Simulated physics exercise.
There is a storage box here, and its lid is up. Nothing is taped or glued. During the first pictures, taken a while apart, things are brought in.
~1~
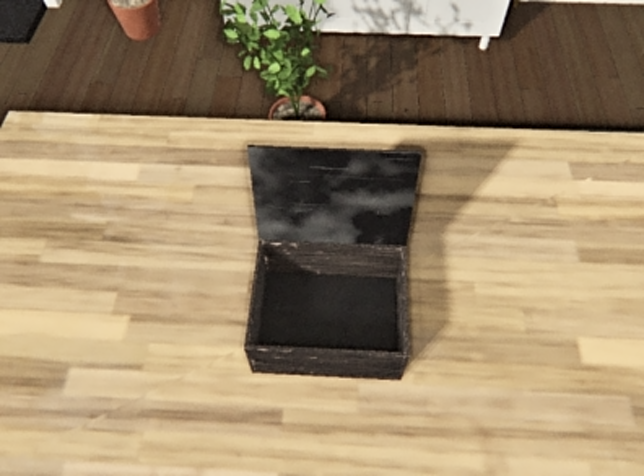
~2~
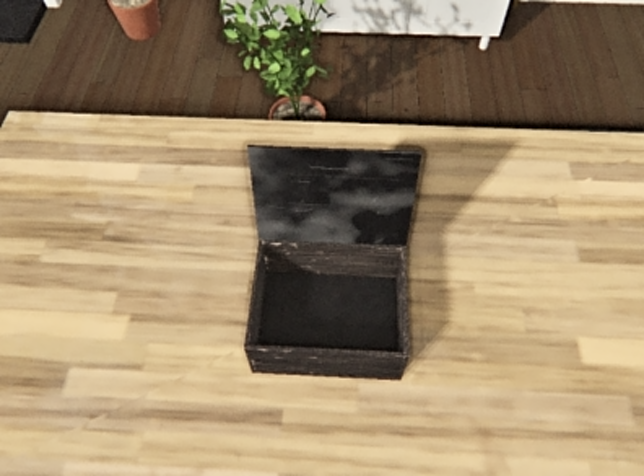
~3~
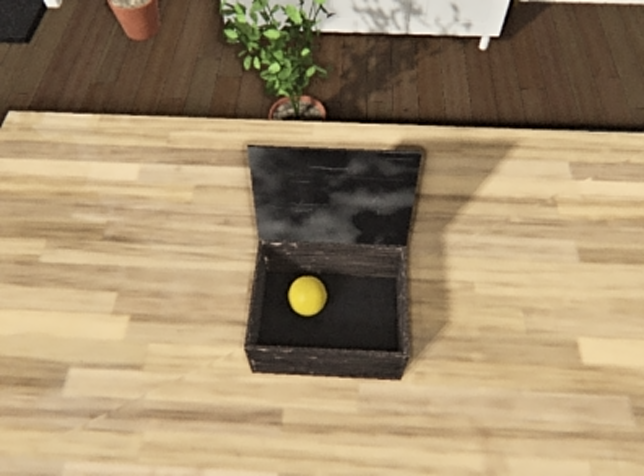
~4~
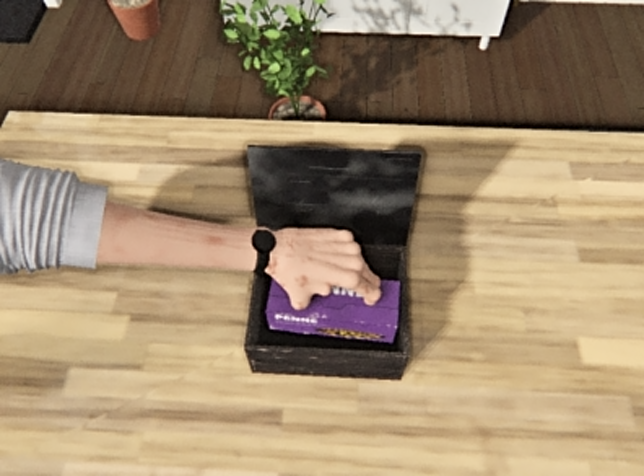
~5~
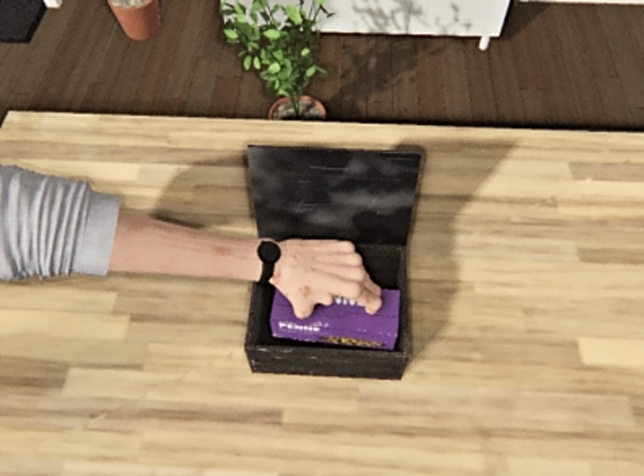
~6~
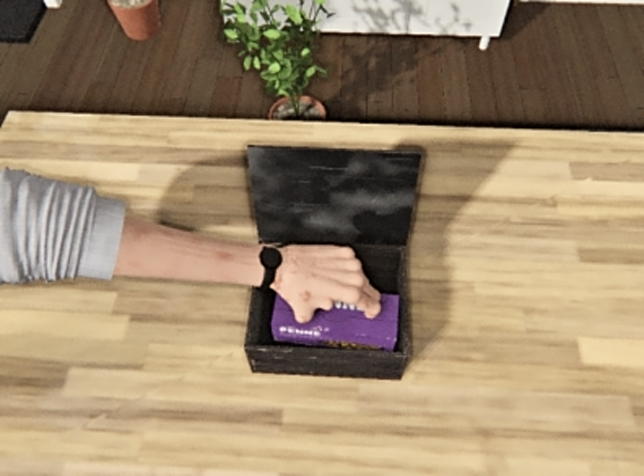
A hand lowering a purple penne carton into an open black box on a wooden table, after a yellow lemon appears inside.
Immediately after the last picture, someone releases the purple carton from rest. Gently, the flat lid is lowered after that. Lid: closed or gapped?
Closed.
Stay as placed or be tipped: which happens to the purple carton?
Observation: It keeps the set orientation.
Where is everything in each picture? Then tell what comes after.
In the first frame, the last thing is not in view yet.
In the second frame, the last thing is not in view yet.
In the third frame, the last thing is not in view yet; yellow lemon (308, 296).
The fourth frame shows coming down; purple carton (334, 305).
The fifth frame shows coming down; purple carton (336, 314).
The sixth frame shows in place under the hand; purple carton (335, 318).
Then, 1.30 s after the last picture, lid 77° above the rim; purple carton slid a little near (333, 339); yellow lemon rolled a little.
Then, 2.10 s after the last picture, lid 26° above the rim; purple carton slid a little near (333, 339); yellow lemon rolled a little.
At rest, lid shut; moved from the start, purple carton; yellow lemon in place. Seen from the same camera at the end, purple carton near (333, 339).
